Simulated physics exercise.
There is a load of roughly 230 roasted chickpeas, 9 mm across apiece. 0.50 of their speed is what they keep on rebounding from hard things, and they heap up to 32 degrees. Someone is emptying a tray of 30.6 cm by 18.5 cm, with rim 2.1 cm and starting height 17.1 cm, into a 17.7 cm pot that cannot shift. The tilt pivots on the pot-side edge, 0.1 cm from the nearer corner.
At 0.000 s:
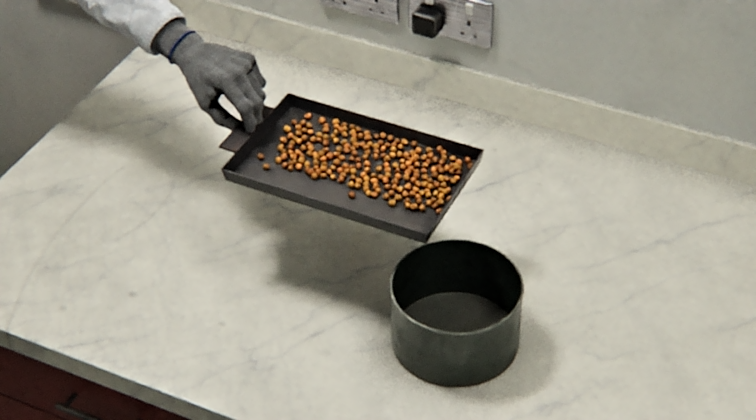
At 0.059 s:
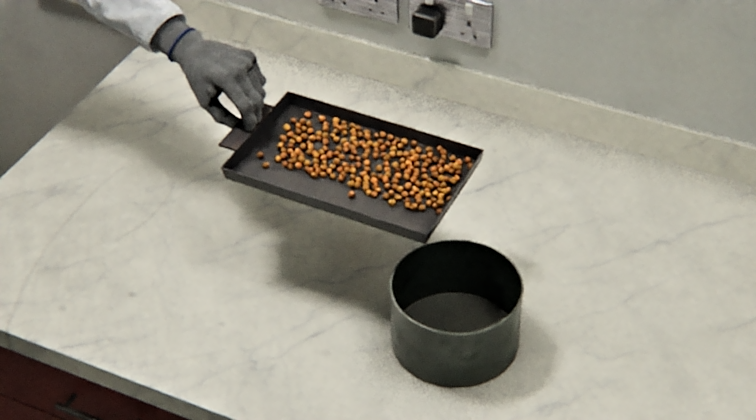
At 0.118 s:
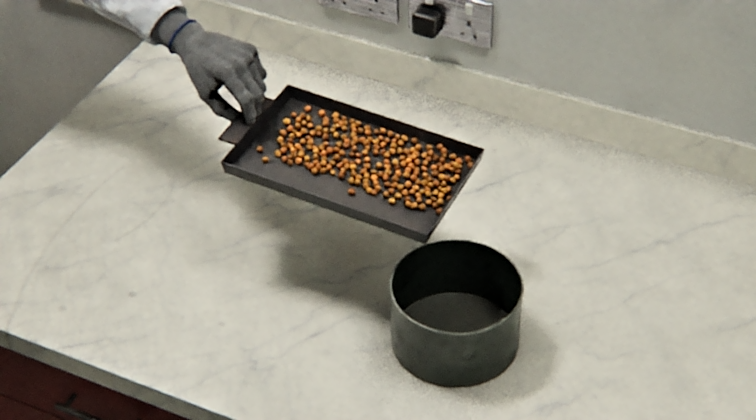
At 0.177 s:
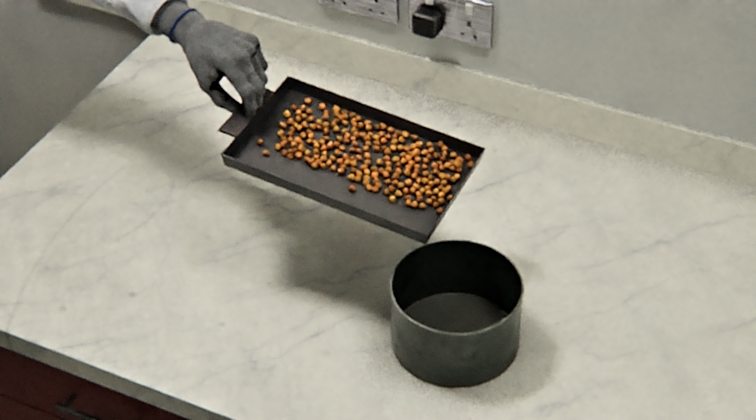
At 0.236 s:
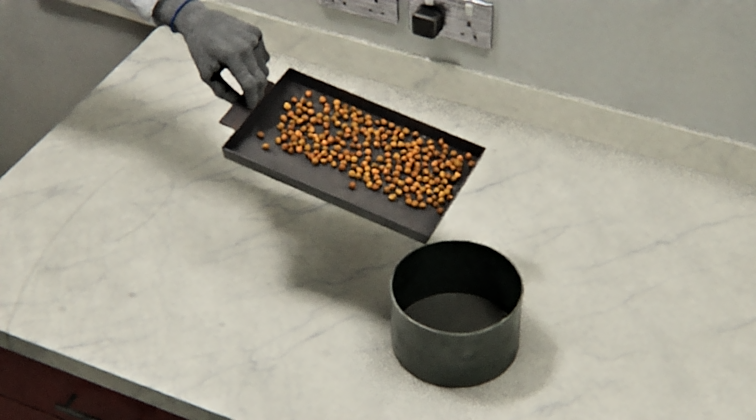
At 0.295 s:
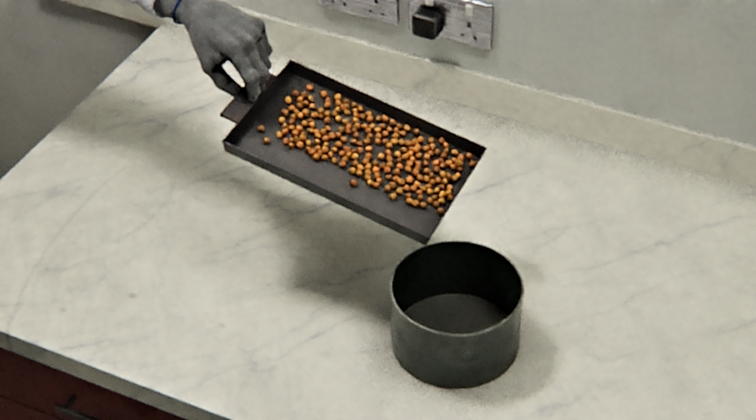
On a pale marble counter, a grey-gloved hand held a dark tray of roasted chickpeas beside a round pot, then slowly raised the handle end a little while the chickpeas barely shifted.
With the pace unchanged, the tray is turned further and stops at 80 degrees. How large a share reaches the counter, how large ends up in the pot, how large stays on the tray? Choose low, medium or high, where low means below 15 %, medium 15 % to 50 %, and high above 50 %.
Shares - counter: Low, pot: Low, left on the tray: High.
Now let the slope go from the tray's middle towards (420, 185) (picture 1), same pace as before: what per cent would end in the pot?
That comes to around 0 per cent.
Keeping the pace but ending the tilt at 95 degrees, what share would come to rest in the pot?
It would be near 75 per cent.
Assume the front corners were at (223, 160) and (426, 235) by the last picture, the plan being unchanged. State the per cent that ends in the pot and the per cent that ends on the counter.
Final per cent - pot 5, counter 0.
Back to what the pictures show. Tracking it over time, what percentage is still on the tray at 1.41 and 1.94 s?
The figures go 100 and then 100.
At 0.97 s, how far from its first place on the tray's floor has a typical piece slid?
Displacement on the tray: Roughly 9 cm.
After 0.97 s, tilt 44 degrees; the tray holds 100 %, the pot 0 %.
After 1.41 s, tilt 65 degrees; the tray holds 100 %, the pot 0 %.
After 1.94 s, tilt 80 degrees; the tray holds 100 %, the pot 0 %.
At rest (2.8 s), counter 0 %, pot 5 %, tray 95 %.
